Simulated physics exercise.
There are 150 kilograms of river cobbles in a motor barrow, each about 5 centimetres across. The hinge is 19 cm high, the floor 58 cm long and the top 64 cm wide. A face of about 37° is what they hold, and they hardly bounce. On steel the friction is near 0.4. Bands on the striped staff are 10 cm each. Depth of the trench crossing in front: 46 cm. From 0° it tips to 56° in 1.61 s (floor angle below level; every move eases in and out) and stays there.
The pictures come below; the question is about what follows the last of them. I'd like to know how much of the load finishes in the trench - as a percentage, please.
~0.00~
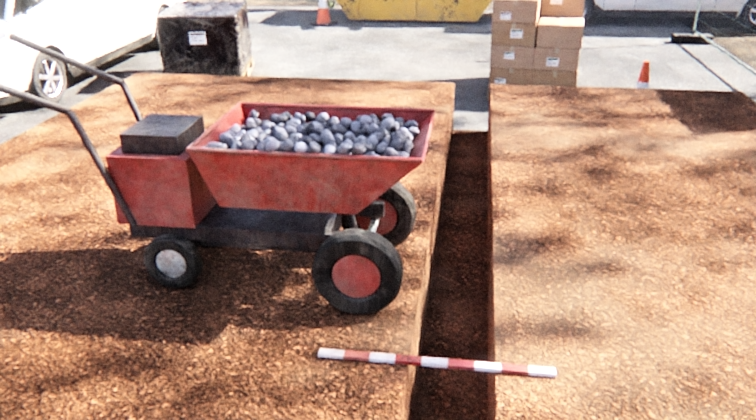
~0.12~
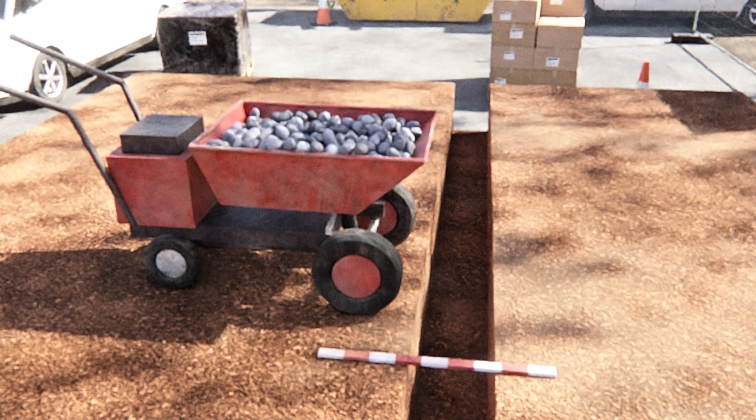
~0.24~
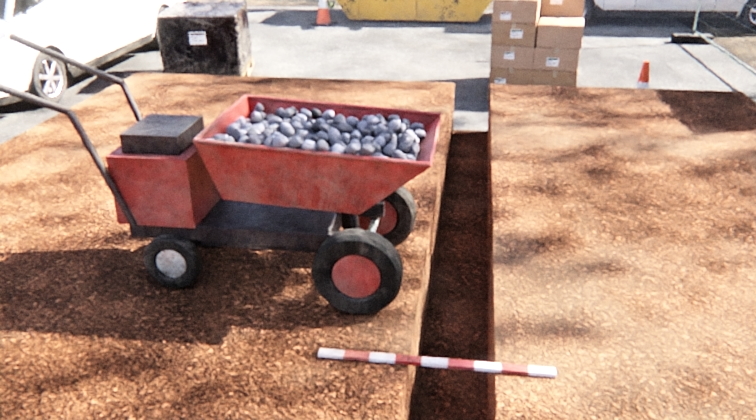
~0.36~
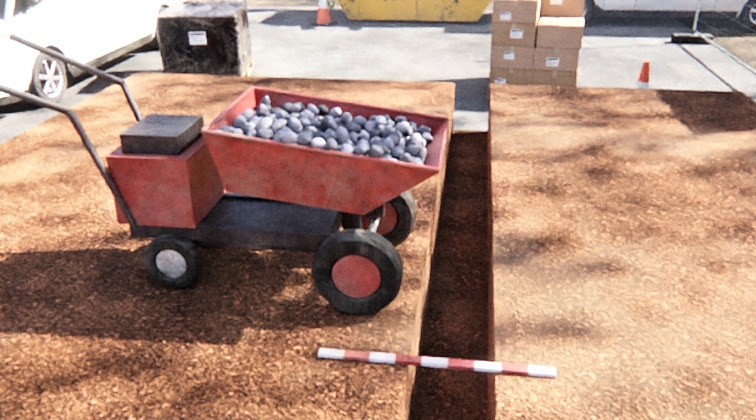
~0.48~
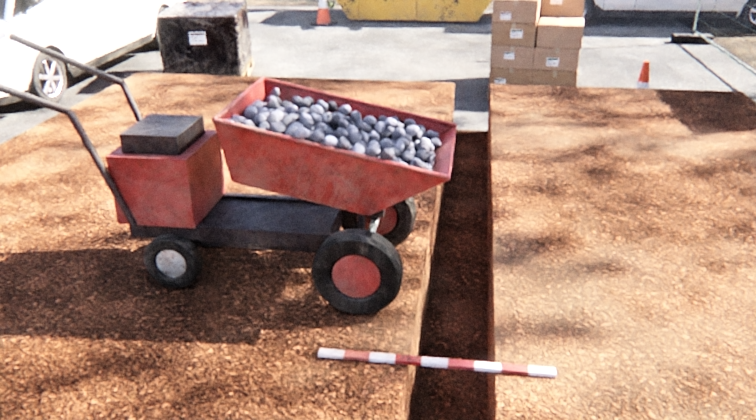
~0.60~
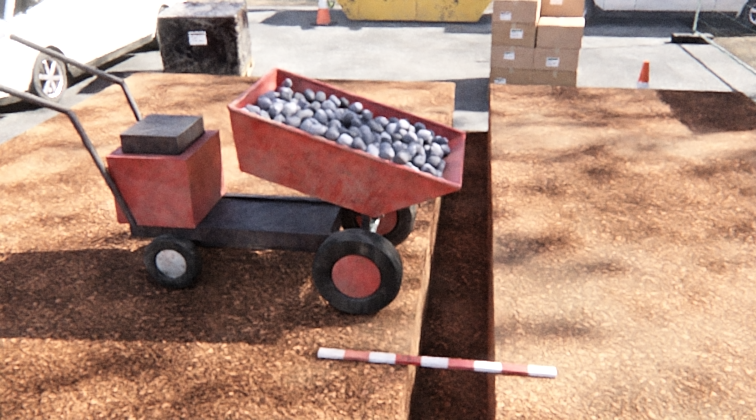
Somewhere near 21 per cent of it finishes in the trench.
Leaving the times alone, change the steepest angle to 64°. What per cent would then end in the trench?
Roughly 10%.
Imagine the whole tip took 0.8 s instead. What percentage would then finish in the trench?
In that case some 20 per cent.
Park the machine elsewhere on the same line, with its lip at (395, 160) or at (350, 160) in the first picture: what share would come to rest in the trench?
Result: Close to 45 then close to 80 per cent.
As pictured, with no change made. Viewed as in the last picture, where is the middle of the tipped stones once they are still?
The tipped stones centre close to (535, 284).
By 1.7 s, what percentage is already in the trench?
I'd put it near 0 per cent.
After 1.2 s the floor is at 47°; 100 % in the skip; the foremost stones are at (492, 211).
After 1.7 s the floor is at 56°; 77 % in the skip, 2 % in the trench, 22 % past the trench; the foremost stones are at (574, 294).
After 2.1 s the floor is at 56°; 48 % in the skip, 1 % in the trench, 51 % past the trench; the foremost stones are at (657, 294).
After 4.0 s the floor is at 56°; 10 % in the skip, 21 % in the trench, 69 % past the trench; the foremost stones are at (728, 297).
